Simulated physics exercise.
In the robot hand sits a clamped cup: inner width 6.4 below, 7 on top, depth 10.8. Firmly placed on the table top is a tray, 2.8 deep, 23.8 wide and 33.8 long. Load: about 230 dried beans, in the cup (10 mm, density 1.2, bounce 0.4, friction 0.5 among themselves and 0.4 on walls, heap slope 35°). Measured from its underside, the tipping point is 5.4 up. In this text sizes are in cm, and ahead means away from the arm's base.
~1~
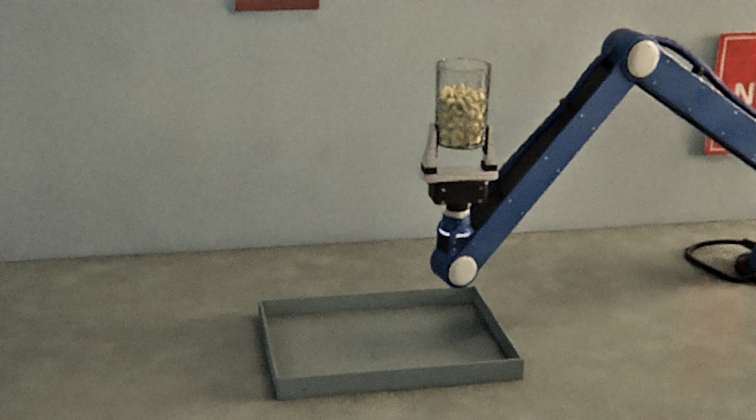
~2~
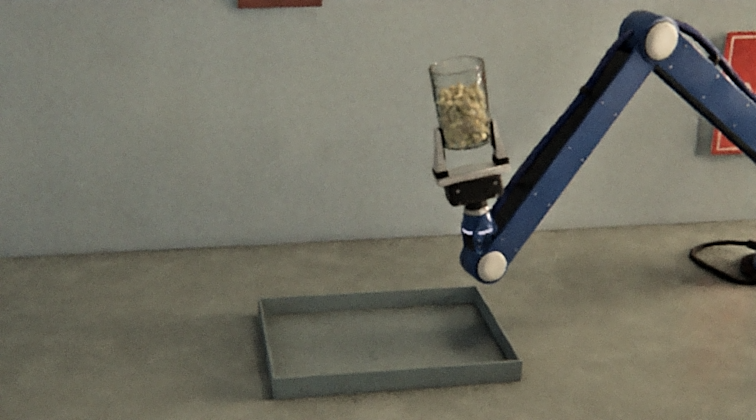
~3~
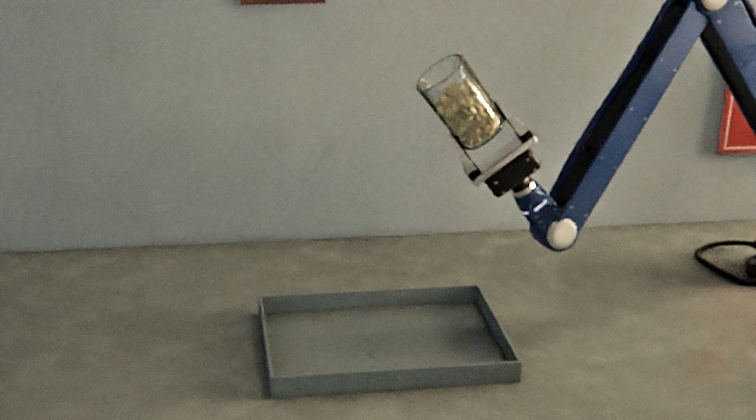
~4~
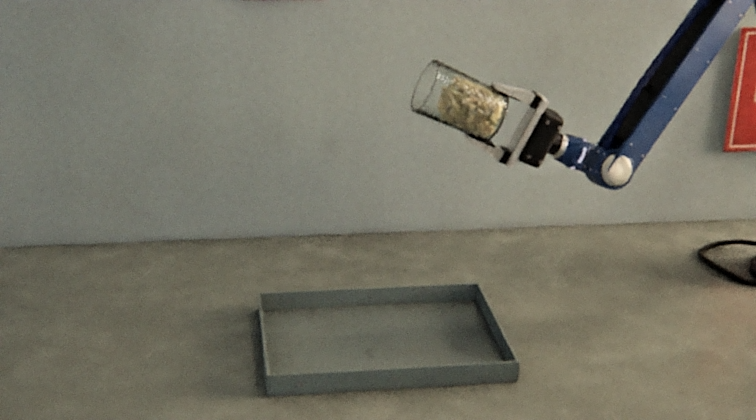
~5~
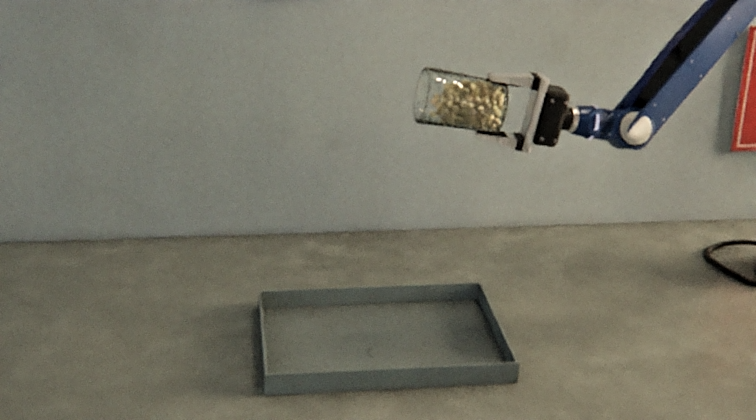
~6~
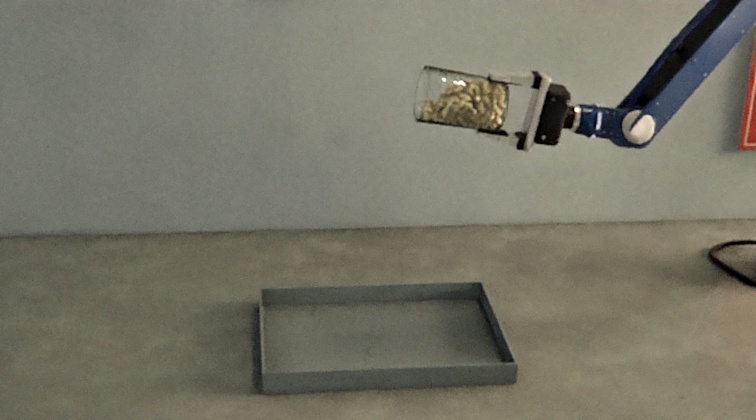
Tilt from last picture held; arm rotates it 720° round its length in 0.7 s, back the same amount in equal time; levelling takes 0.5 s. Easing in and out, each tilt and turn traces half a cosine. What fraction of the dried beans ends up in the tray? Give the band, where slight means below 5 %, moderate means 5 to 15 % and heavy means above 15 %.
The band is moderate.
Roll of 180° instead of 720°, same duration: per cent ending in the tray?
Roughly 10 percent, then.
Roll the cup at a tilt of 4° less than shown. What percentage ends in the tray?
Share: About 5 %.
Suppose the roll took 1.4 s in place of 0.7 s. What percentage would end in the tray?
In that case around 35 percent.
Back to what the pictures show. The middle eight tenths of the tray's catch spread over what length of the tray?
Length of tray covered: Approx. 12 cm.
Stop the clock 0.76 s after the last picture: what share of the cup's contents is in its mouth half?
30 %, about.
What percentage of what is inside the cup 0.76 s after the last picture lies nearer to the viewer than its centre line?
I'd put it at about 55 per cent.
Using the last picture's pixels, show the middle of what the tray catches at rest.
About (344, 334).
Then, 0.76 s later, tipped 80°, highest piece 39 above the table; 217 in the cup, 12 in the tray, 2 in flight or on a rim.
Then, 1.52 s later, tipped 69°, highest piece 38 above the table; 210 in the cup, 20 in the tray, 1 in flight or on a rim.
Then, 2.10 s later, upright, highest piece 41 above the table; 210 in the cup, 21 in the tray.
Then, 2.80 s later, upright, highest piece 41 above the table; 210 in the cup, 21 in the tray.
At rest, 210 in the cup, 21 in the tray. That is 9 % in the tray.
